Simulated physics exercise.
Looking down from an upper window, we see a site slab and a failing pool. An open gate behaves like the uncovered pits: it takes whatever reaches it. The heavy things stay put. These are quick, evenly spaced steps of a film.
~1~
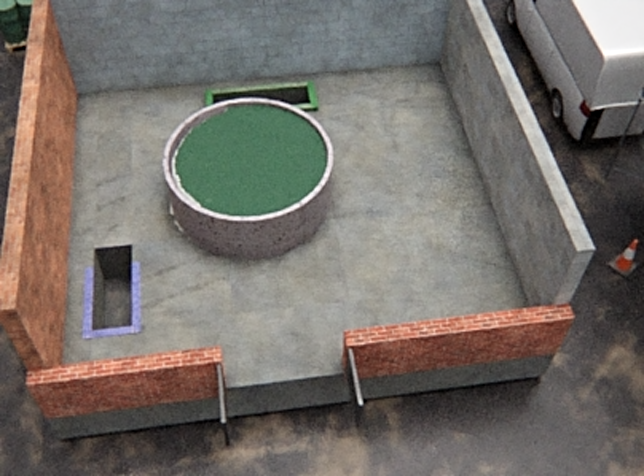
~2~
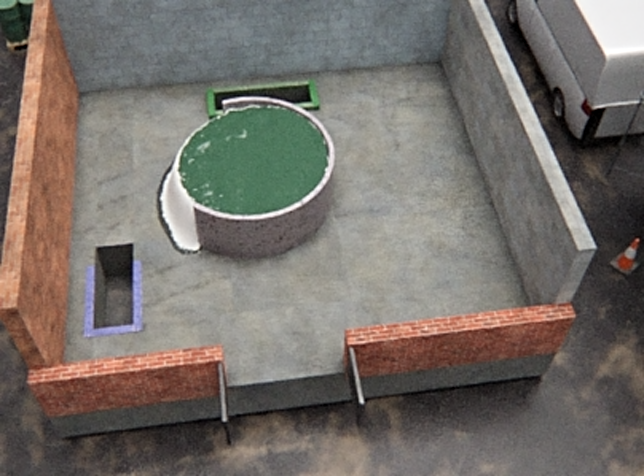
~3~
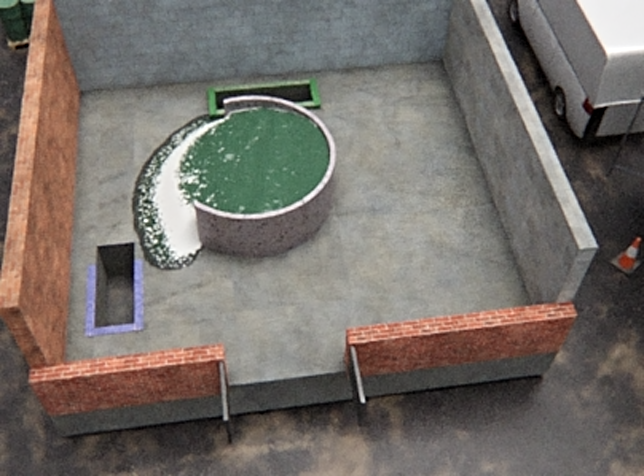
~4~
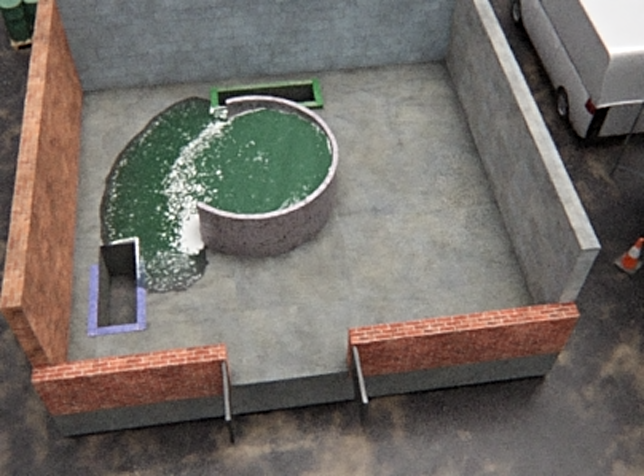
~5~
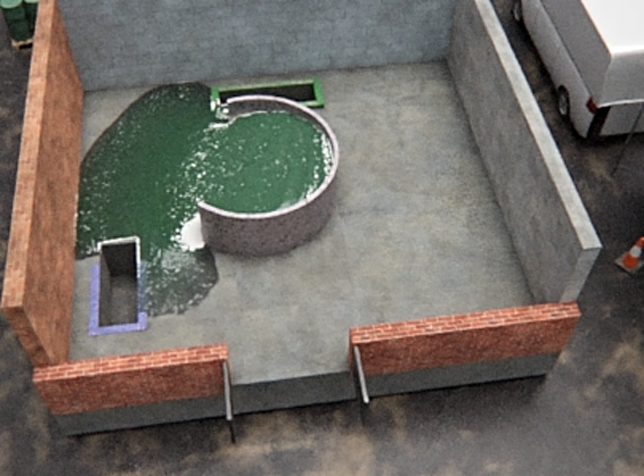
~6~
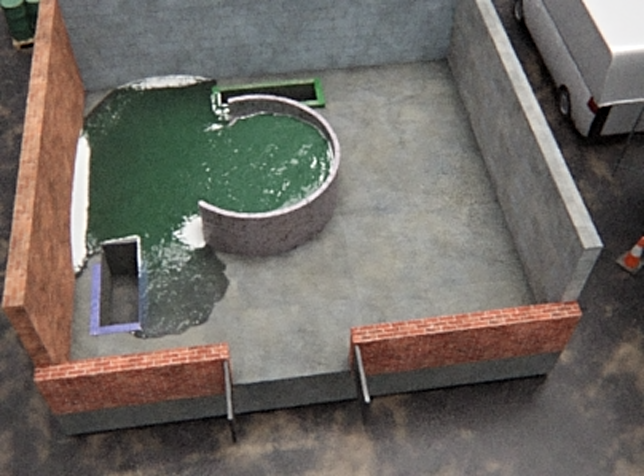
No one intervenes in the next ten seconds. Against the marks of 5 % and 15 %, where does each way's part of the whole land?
At the end, the gate carries off beneath five per cent; the blue pit carries off upward of fifteen per cent; the green pit carries off five to fifteen per cent.
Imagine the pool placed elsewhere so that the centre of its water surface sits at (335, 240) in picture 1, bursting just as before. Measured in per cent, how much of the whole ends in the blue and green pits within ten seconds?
Parts in a hundred: Blue 55, green 4.
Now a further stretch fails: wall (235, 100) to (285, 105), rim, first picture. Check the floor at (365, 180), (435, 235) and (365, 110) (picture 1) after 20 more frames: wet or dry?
First spot spared, second spot spared, third spot submerged.
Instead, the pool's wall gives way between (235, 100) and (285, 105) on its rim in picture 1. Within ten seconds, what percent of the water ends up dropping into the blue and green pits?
In percent: Blue 0, green 55.
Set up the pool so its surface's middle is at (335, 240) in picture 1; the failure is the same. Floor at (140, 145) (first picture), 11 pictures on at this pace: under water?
At that place it stays submerged.
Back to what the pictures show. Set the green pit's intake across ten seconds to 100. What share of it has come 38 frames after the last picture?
I'd say some 100 per cent.
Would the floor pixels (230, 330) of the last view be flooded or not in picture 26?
That place: Swamped.
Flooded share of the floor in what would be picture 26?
Around 45 in a hundred.
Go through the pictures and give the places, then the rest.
The first frame shows still water in the round pool at (249, 159).
In the second frame, the front is at a hidden place, out from the gap at (177, 175).
In the third frame, water pours out at (178, 176) and has run to a hidden place.
In the fourth frame, water pours out at (181, 178) and has run to (197, 100).
In the fifth frame, water pours out at (182, 179) and has run to (190, 83).
In the sixth frame, water pours out at (183, 179) and has run to (146, 332).
A moment on, water covers 35 % of the floor; the gate 0 %, the blue pit 7 %, the green pit 0 %.
Next, water covers 30 % of the floor; the gate 0 %, the blue pit 13 %, the green pit 0 %.
Then, water covers 45 % of the floor; the gate 0 %, the blue pit 22 %, the green pit 5 %.
Later, water covers 80 % of the floor; the gate 0 %, the blue pit 33 %, the green pit 8 %.
In the end, water covers 95 % of the floor; the gate 1 %, the blue pit 43 %, the green pit 8 %.
